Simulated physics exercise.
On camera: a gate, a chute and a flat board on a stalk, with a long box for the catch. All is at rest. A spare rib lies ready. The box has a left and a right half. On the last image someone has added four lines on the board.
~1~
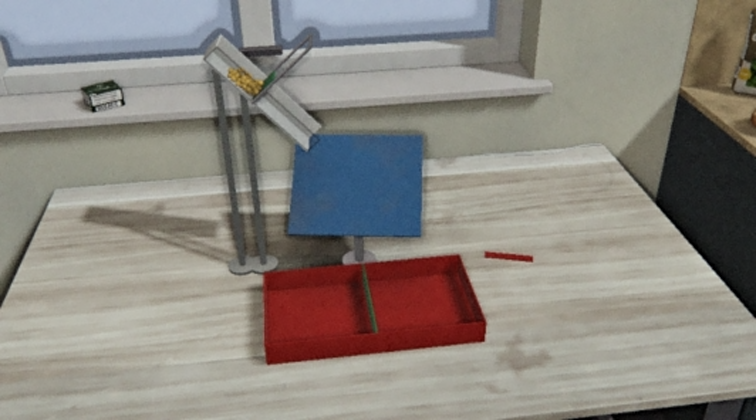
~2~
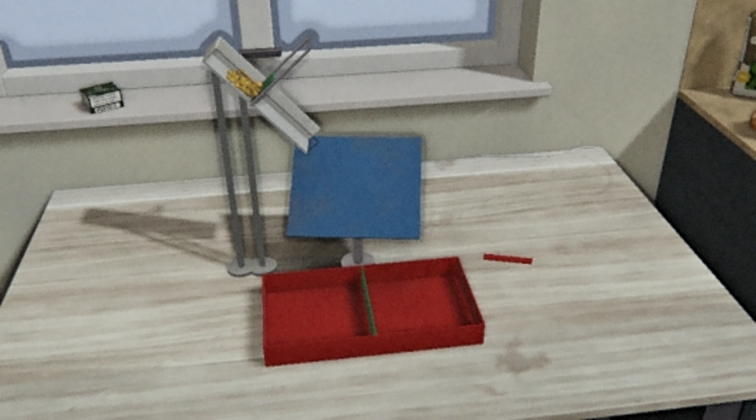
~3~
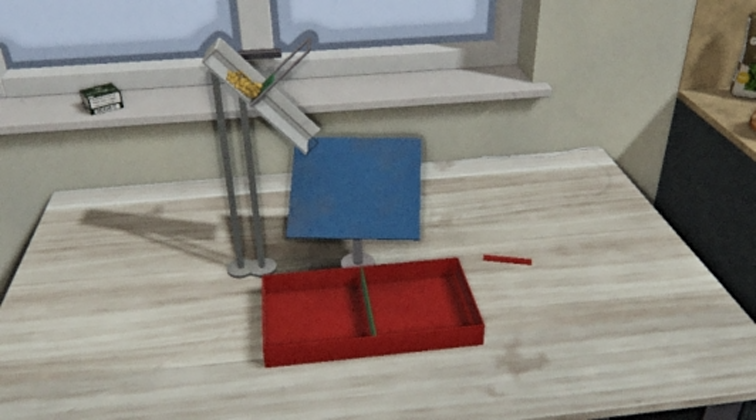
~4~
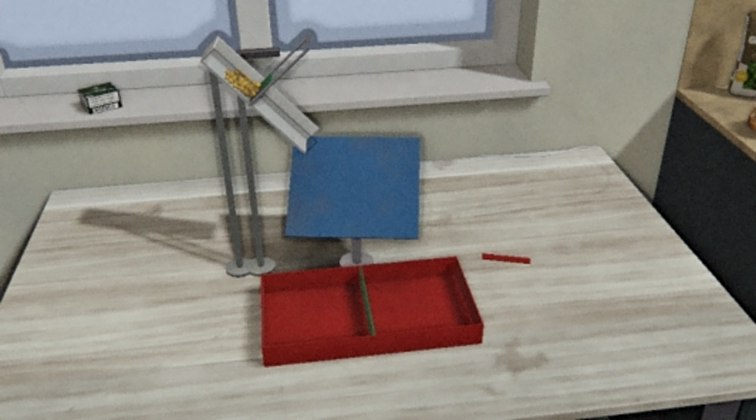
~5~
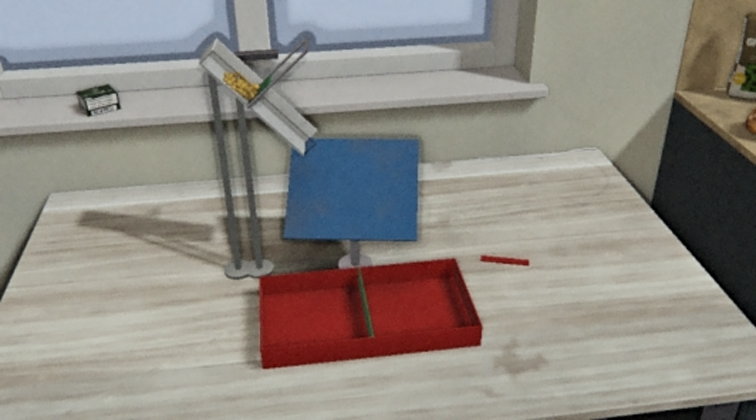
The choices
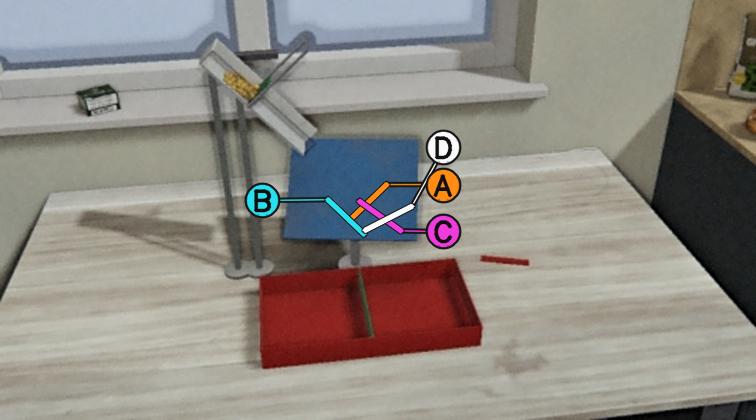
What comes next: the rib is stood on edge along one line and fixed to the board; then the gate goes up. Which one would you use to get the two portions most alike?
Line C.
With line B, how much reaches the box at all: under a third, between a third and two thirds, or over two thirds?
Over two thirds.
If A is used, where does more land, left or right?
The left half.
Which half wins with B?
Right.
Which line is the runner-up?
The answer is D.
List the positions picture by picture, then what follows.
Load behind the gate (247, 81), puffed corn balls; lip of the chute (308, 145), sloping steeply, in the first picture.
Middle of the board (356, 185), tilted fairly steeply; middle of its low edge (353, 237); of its high edge (358, 137), in the second picture.
Front corners of the box (263, 348) and (484, 325); front end of its middle wall (376, 336); gate still shut (270, 82), in the third picture.
Middle of the load (245, 83); lip (305, 147), in the fourth picture.
Middle of the load (243, 85); lip (304, 149), in the fifth picture.
On the marked copy, line A from (386, 184) to (350, 219); line B from (327, 199) to (363, 234); line C from (359, 201) to (401, 230); line D from (411, 206) to (365, 230).
With A, of what is caught, almost all in the left half, just a few in the right.
With B, of what is caught, just a few in the left half, almost all in the right.
With C, of what is caught, roughly half in the left half, roughly half in the right.
With D, of what is caught, the larger part in the left half, roughly a quarter in the right.
